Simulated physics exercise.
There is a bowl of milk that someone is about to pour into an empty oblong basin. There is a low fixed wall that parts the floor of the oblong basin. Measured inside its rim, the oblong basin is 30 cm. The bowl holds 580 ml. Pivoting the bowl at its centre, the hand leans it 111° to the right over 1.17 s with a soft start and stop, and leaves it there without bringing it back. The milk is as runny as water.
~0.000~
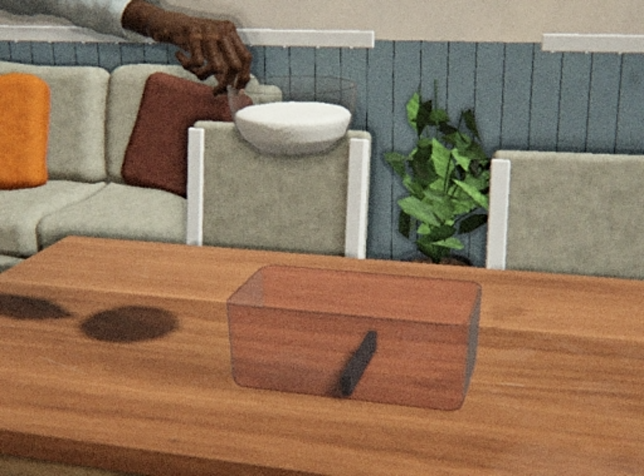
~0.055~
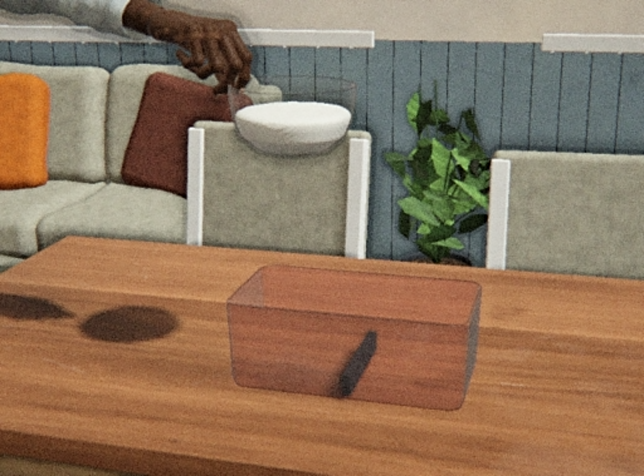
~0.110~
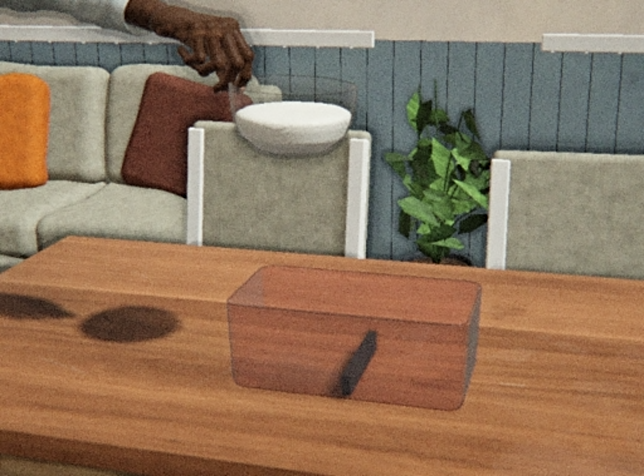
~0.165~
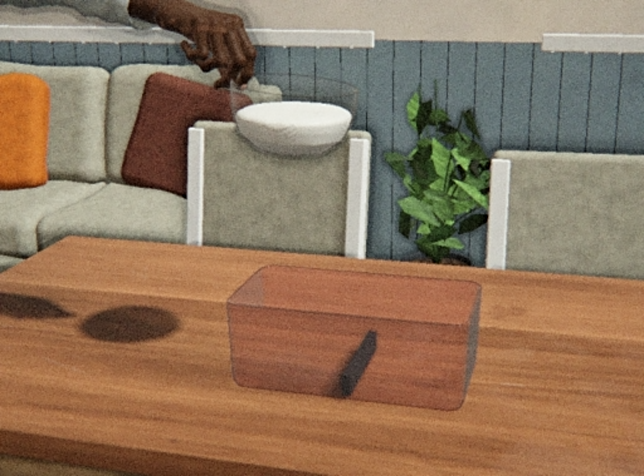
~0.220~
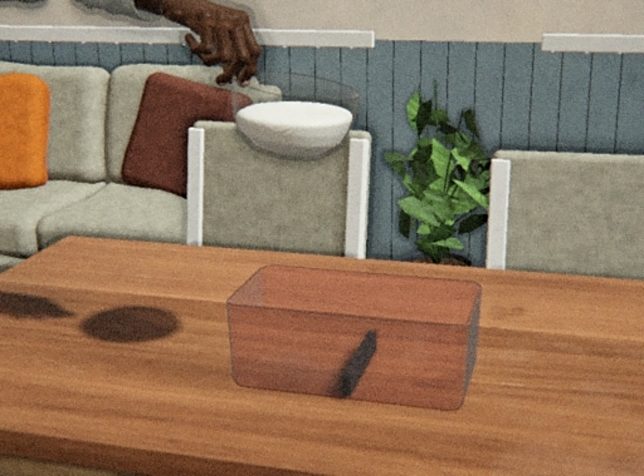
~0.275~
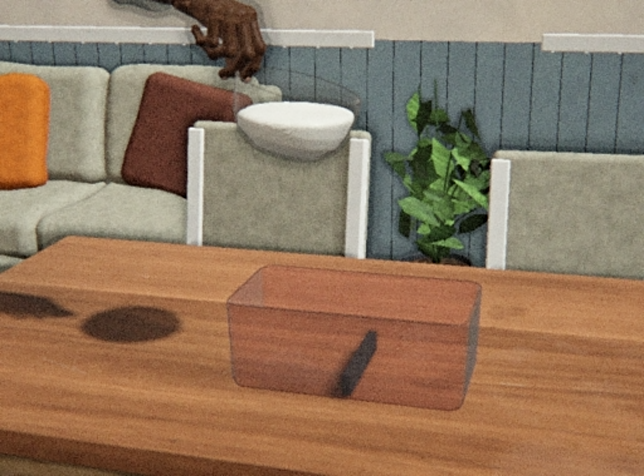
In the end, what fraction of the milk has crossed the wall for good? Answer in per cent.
In the end about 81 per cent has crossed for good.
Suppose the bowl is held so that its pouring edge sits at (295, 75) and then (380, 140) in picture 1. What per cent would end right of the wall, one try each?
Roughly 40 per cent the first time and 85 per cent the second.
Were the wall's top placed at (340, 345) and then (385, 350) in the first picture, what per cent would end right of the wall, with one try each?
Around 90 and 65 percent, in that order.
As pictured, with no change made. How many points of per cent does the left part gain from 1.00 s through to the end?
That is roughly 10 in a hundred of the whole.
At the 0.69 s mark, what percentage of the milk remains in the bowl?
56 %.
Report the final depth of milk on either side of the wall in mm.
The left side settles near 4 mm and the right side near 22 mm.
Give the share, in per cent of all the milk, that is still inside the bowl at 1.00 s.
Close to 4 percent of the total.
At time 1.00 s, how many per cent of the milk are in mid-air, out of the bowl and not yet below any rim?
It comes to some 20 percent of the total.
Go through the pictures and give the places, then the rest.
The first frame shows tilt 0°; pouring edge (353, 88); surface from (240, 110) to (350, 114); the oblong basin's rim runs from (245, 285) to (475, 305); the wall's top is at (360, 354).
The second frame shows tilt 1°; pouring edge (354, 89); surface from (240, 109) to (350, 114).
The third frame shows tilt 2°; pouring edge (355, 91); surface from (241, 109) to (350, 115).
The fourth frame shows tilt 5°; pouring edge (356, 94); surface from (241, 109) to (350, 116).
The fifth frame shows tilt 9°; pouring edge (357, 99); surface from (242, 109) to (352, 116).
The sixth frame shows tilt 14°; pouring edge (359, 105); surface from (243, 109) to (353, 116).
By 0.69 s the tilt is 72° and 56 per cent is still to pour, 0 is left of the wall and 4 right of it.
By 1.00 s the tilt is 105° and 4 per cent is still to pour, 7 is left of the wall and 69 right of it.
By 1.32 s the tilt is 111° and 0 per cent is still to pour, 15 is left of the wall and 83 right of it.
By 1.67 s the tilt is 111° and 0 per cent is still to pour, 17 is left of the wall and 81 right of it.
At rest 17 per cent lies left of the wall, 81 right of it and 2 outside.
